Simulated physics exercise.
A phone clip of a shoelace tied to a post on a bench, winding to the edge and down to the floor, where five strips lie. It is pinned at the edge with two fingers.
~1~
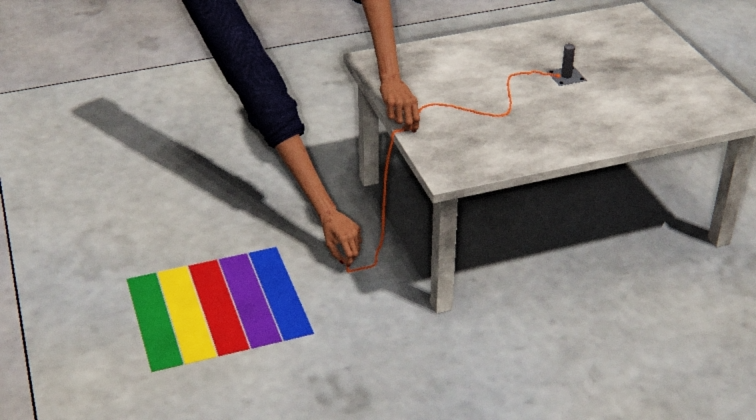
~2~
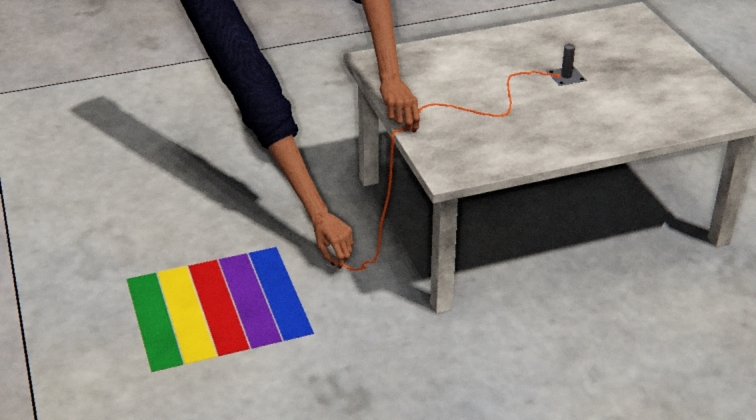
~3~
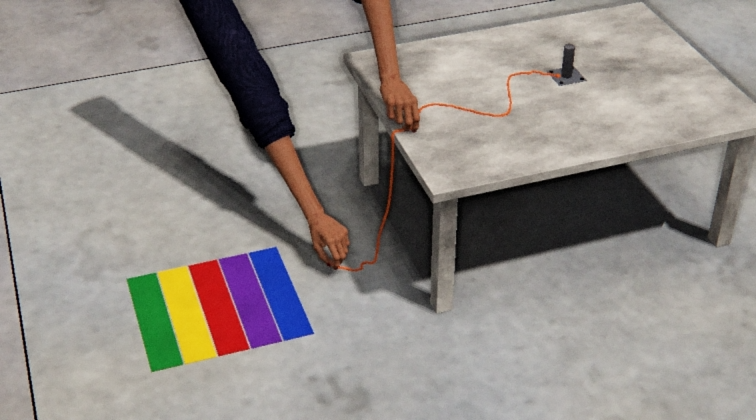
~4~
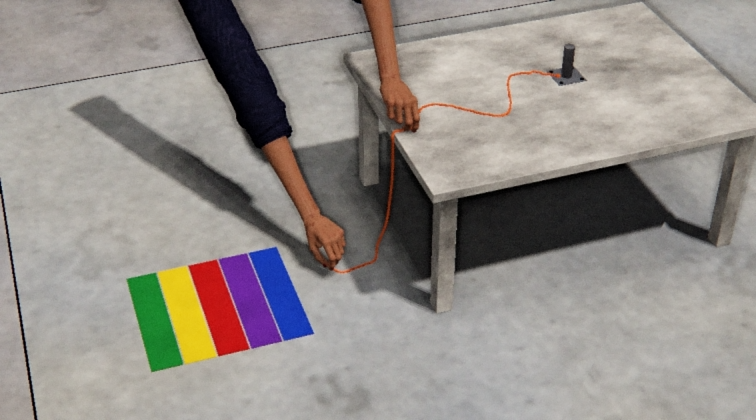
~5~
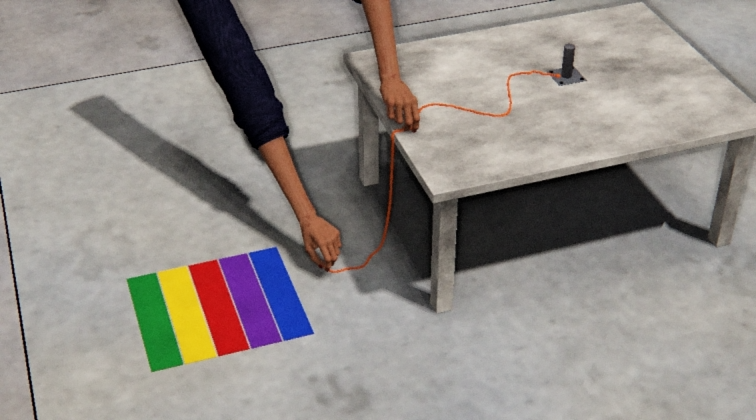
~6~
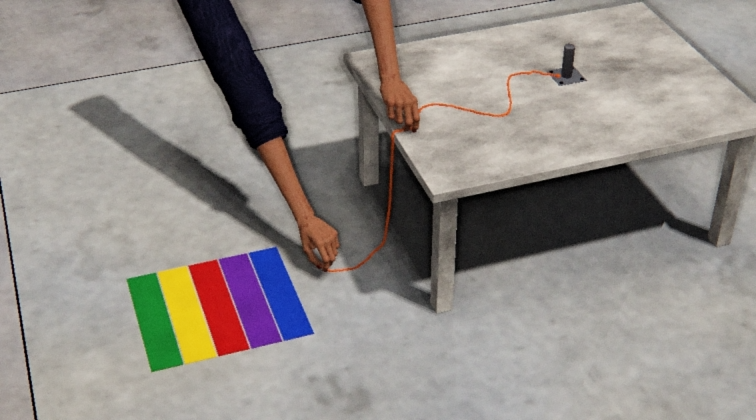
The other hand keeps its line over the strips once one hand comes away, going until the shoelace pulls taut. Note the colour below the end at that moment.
Colour below: Green.
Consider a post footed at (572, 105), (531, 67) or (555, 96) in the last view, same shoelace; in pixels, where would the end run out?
Pixels, try by try: About (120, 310), (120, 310), (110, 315).
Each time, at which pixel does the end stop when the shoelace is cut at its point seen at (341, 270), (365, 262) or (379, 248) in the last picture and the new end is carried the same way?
Try by try: (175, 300), (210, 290) and (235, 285).
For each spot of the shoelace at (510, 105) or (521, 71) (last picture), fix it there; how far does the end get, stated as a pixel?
First try near (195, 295), second near (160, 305).
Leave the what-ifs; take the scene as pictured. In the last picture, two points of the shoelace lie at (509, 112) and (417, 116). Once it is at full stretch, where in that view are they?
(452, 107) and (357, 151), roughly.
Soon after, end near (209, 292); over red.
After that, end near (169, 301); over yellow.
At the stop, end near (147, 306); over green. It gets as far as the green strip.
